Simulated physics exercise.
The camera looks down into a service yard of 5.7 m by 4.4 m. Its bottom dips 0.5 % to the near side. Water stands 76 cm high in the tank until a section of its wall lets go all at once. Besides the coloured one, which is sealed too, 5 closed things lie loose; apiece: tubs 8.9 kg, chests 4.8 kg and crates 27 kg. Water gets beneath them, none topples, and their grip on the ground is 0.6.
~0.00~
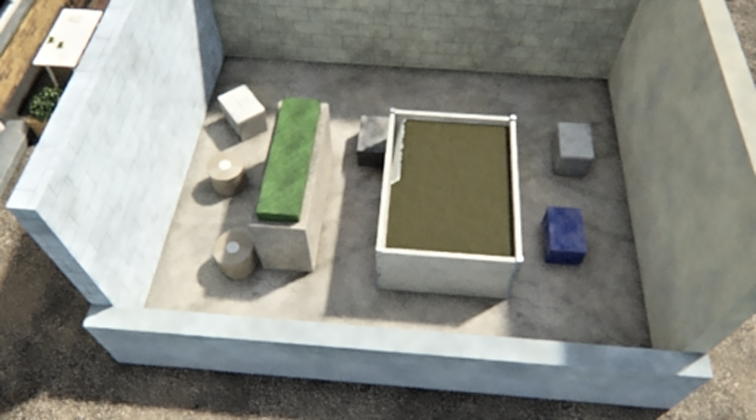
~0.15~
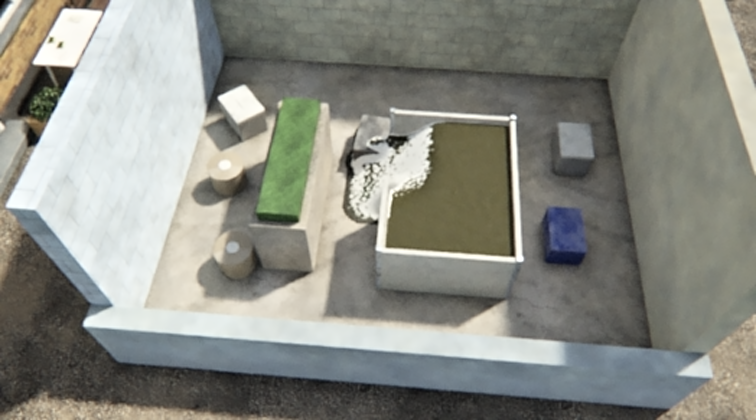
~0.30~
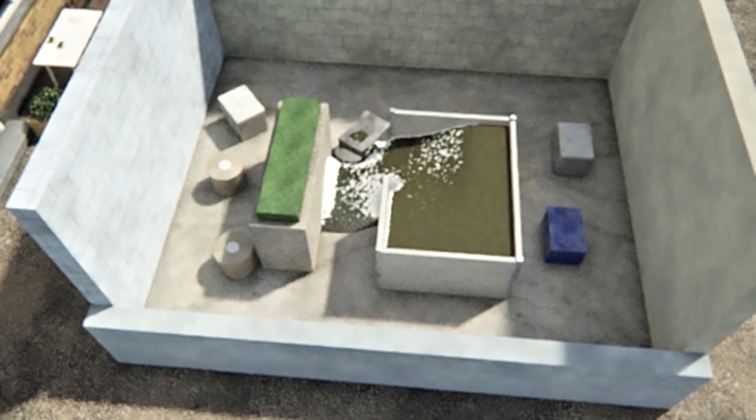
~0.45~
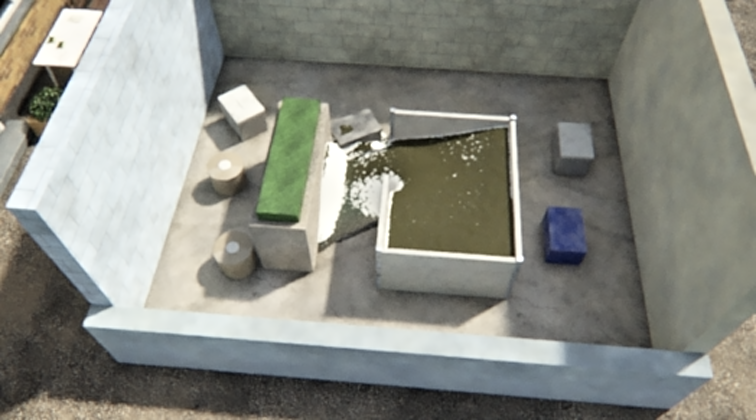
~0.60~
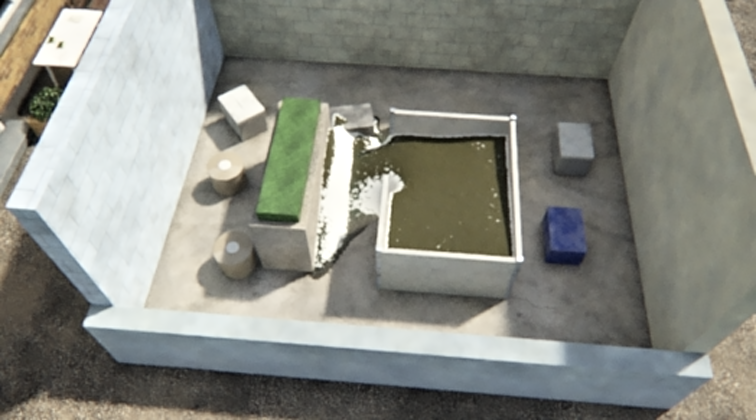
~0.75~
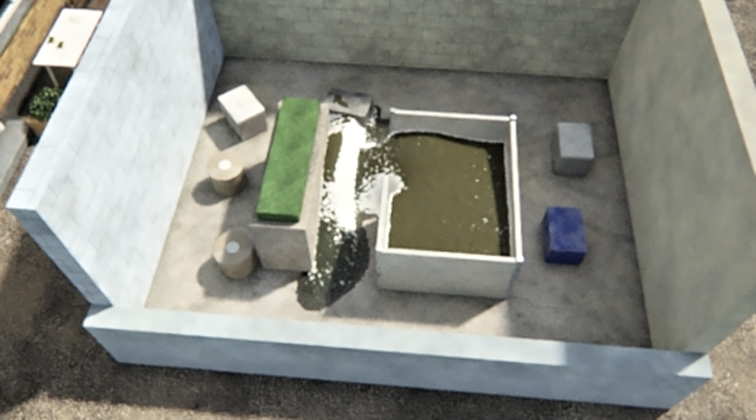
Walled yard seen from above, murky water bursting from a broken tank's left side, shifting a grey block and spreading past a grass-topped block.
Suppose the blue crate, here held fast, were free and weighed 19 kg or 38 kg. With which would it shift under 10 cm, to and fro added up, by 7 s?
Verdict: The smaller load will do.
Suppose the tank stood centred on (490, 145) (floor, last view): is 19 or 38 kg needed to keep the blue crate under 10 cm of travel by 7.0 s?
In that case only the larger load is enough.
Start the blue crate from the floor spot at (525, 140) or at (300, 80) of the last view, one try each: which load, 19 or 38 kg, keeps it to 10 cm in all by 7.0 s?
In that order: Only the larger holds; neither is enough.
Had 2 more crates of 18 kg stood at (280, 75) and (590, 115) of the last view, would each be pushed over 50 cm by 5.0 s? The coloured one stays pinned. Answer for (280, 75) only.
Answer: Over.
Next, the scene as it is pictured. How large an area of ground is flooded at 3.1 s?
Some 19 m2.
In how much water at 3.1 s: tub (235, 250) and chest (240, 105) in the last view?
About 3 and 8 cm.
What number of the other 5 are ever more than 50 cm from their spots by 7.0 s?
I count 5.
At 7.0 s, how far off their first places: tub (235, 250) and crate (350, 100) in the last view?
In turn: 80 cm, 150 cm.
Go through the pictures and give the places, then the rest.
The first frame shows the blue crate at (567, 229), on the bottom; 2.6 m2 under water; 0 of 6 have shifted.
The second frame shows the blue crate at (567, 229), on the bottom; 3.1 m2 under water; 0 of 6 have shifted.
The third frame shows the blue crate at (567, 229), on the bottom; 3.6 m2 under water; 1 of 6 have shifted.
The fourth frame shows the blue crate at (567, 229) rests on the ground; water covers 3.8 m2; 1 of 6 have shifted.
The fifth frame shows the blue crate at (567, 229) rests on the ground; water covers 4.1 m2; 1 of 6 have shifted.
The sixth frame shows the blue crate at (567, 229) rests on the ground; 5.1 m2 under water; 1 of 6 have shifted.
After 1.4 s the blue crate would be 0 cm from its start with 19 kg and 0 cm from its start with 38 kg; 0 cm of water round it then.
After 3.1 s the blue crate would be 0 cm from its start with 19 kg and 0 cm from its start with 38 kg; 0 cm of water round it then.
After 4.9 s the blue crate would be 0 cm from its start with 19 kg and 0 cm from its start with 38 kg; 4 cm of water round it then.
After 7.0 s the blue crate would be 0 cm from its start with 19 kg and 0 cm from its start with 38 kg; 5 cm of water round it then.
